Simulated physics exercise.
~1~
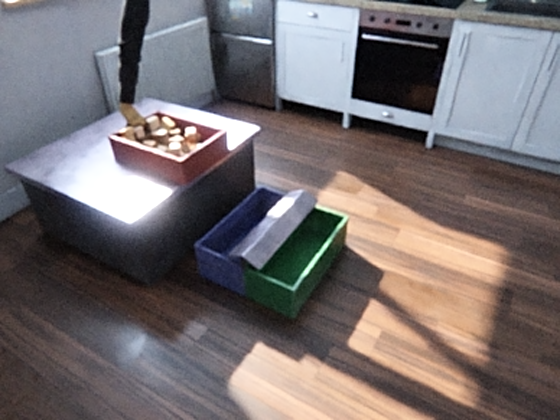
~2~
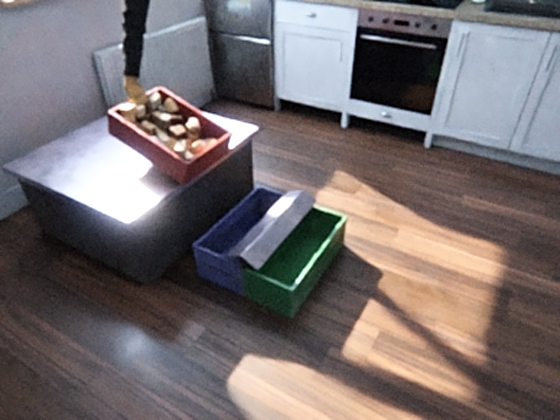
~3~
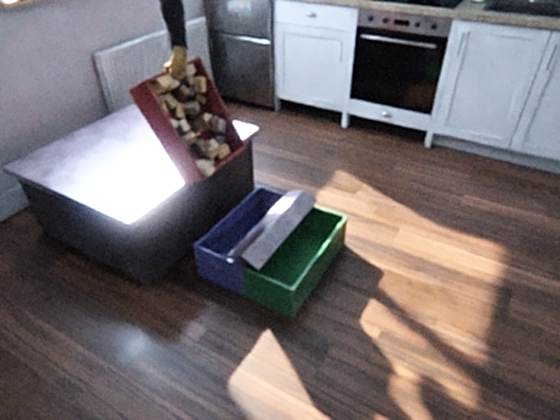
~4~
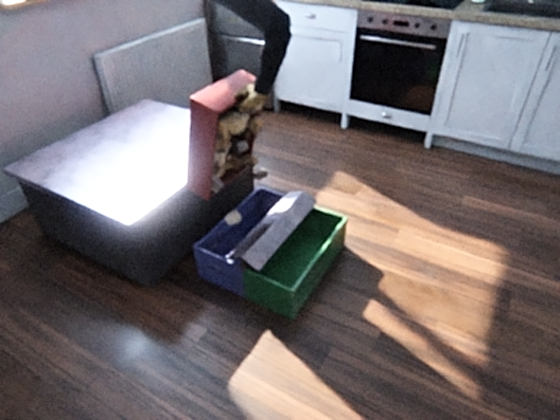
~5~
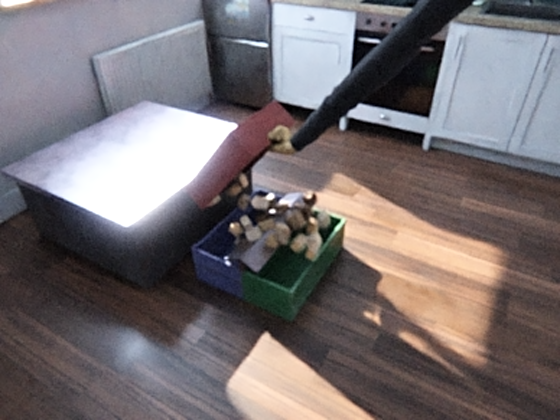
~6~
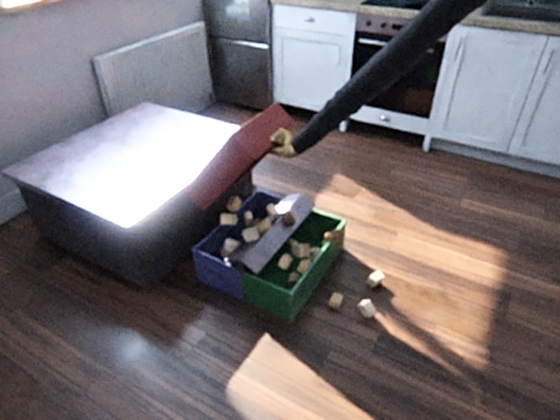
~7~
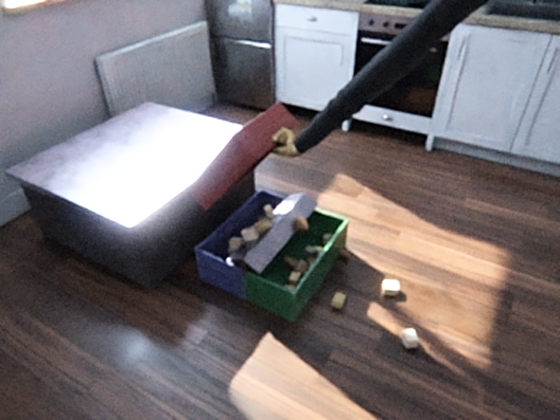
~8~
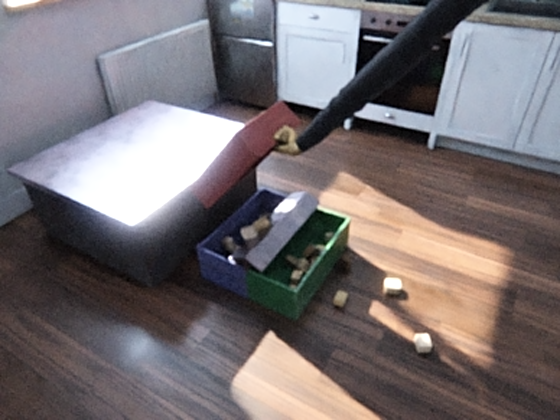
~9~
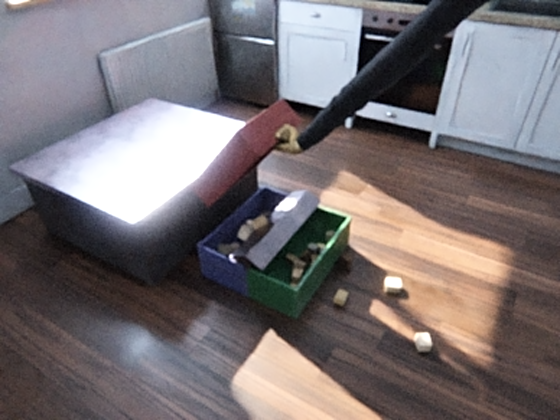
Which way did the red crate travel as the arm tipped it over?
The red crate moved to the right, off the bench top and towards the blue box and green trough.
